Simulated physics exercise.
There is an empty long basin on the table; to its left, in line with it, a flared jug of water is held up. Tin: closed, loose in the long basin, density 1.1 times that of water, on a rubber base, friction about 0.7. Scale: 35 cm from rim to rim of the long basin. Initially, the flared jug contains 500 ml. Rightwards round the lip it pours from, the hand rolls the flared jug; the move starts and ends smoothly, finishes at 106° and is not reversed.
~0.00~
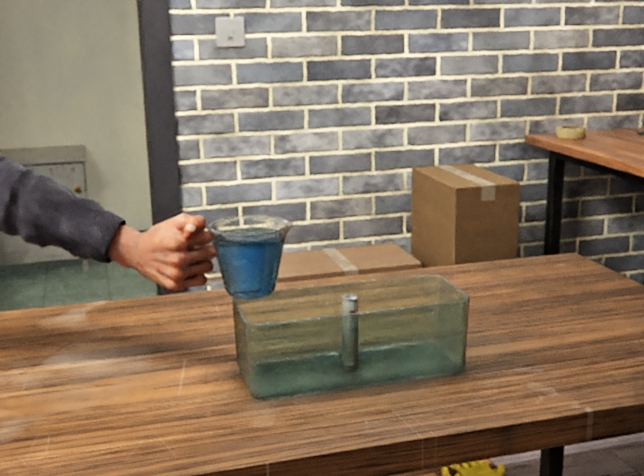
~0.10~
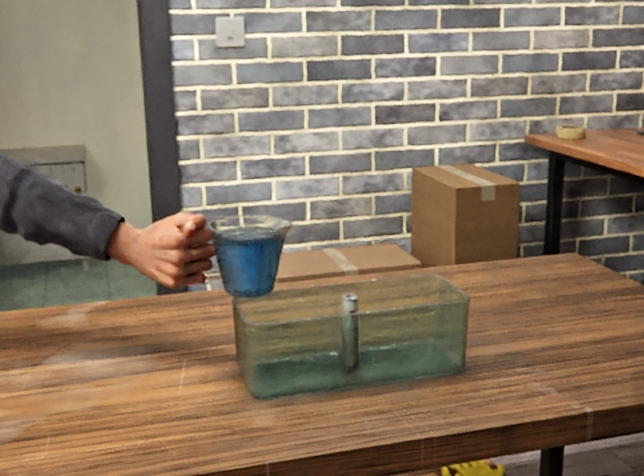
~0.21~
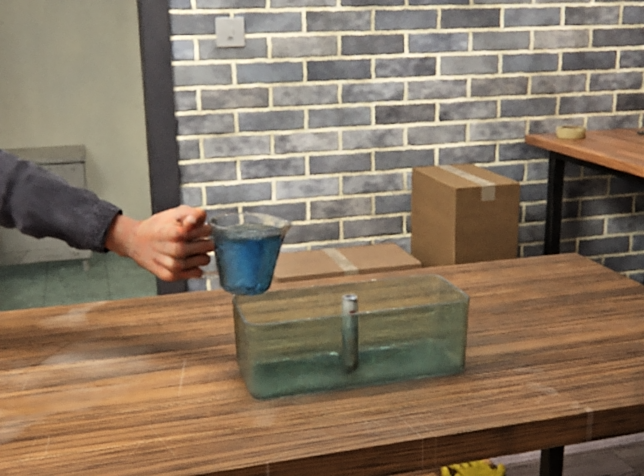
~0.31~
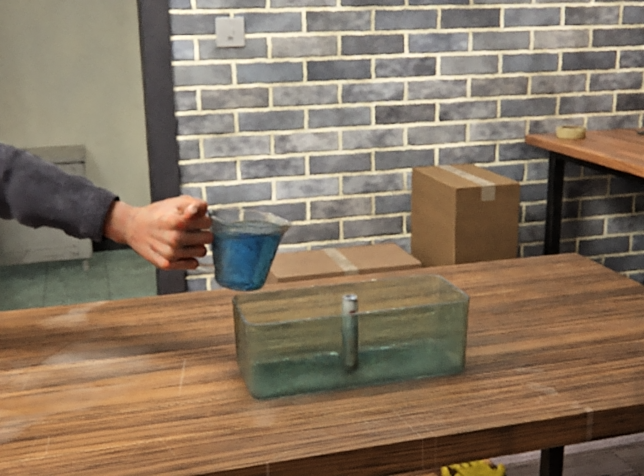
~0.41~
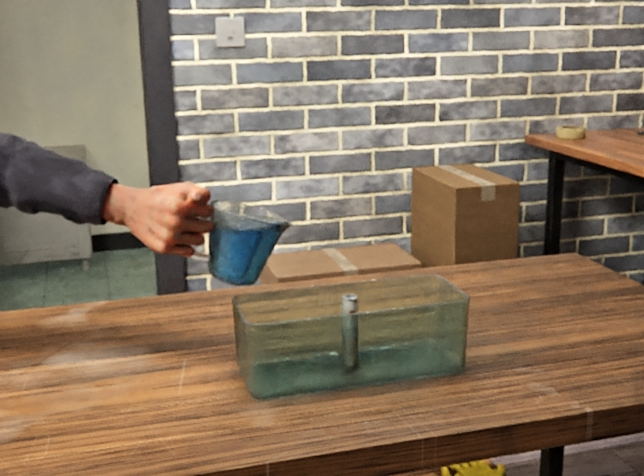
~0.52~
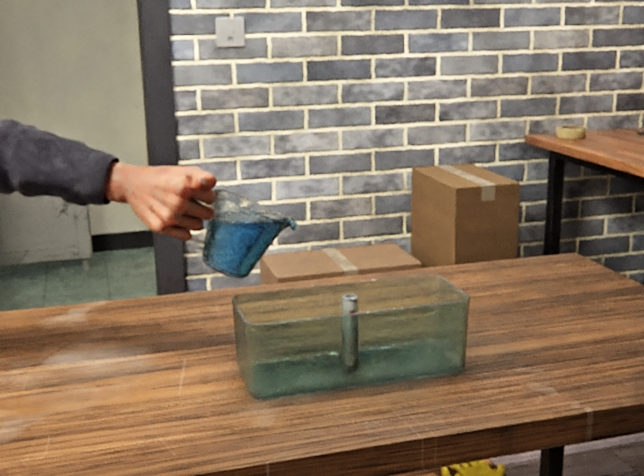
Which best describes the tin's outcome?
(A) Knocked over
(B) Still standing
(A) Knocked over.
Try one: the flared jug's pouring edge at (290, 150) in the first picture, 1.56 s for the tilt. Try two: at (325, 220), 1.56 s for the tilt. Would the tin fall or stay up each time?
The tin stays vertical the first time and stays vertical the second time.
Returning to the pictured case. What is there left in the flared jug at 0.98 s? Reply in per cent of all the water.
I'd put it near 52 percent.
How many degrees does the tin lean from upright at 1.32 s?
It sits at roughly 90°.
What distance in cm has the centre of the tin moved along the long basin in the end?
All told, the tin's centre has moved close to 7.5 cm.
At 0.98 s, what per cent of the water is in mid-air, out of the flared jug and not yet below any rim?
My guess is roughly 24 %.
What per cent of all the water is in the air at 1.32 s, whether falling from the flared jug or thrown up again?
About 14 percent.
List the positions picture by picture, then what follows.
Tilt 0°; pouring edge (292, 223); surface from (213, 237) to (282, 231); the long basin's rim runs from (239, 311) to (454, 288); the tin's top is at (350, 301), in the first frame.
Tilt 1°; pouring edge (292, 223); surface from (213, 237) to (282, 231), in the second frame.
Tilt 5°; pouring edge (292, 223); surface from (214, 235) to (282, 229), in the third frame.
Tilt 10°; pouring edge (292, 223); surface from (213, 230) to (284, 224), in the fourth frame.
Tilt 17°; pouring edge (292, 223); surface from (212, 224) to (287, 220), in the fifth frame.
Tilt 26°; pouring edge (291, 223); surface from (210, 219) to (285, 217); 2 per cent is over the edge, in the sixth frame.
By 0.98 s the tilt is 74° and 51 per cent is still to pour; the tin leans 4°.
By 1.32 s the tilt is 100° and 6 per cent is still to pour; the tin lies on its side.
By 1.67 s the tilt is 106° and 0 per cent is still to pour; the tin lies on its side.
By 2.06 s the tilt is 106° and 0 per cent is still to pour; the tin lies on its side.
At rest the tin lies on its side.
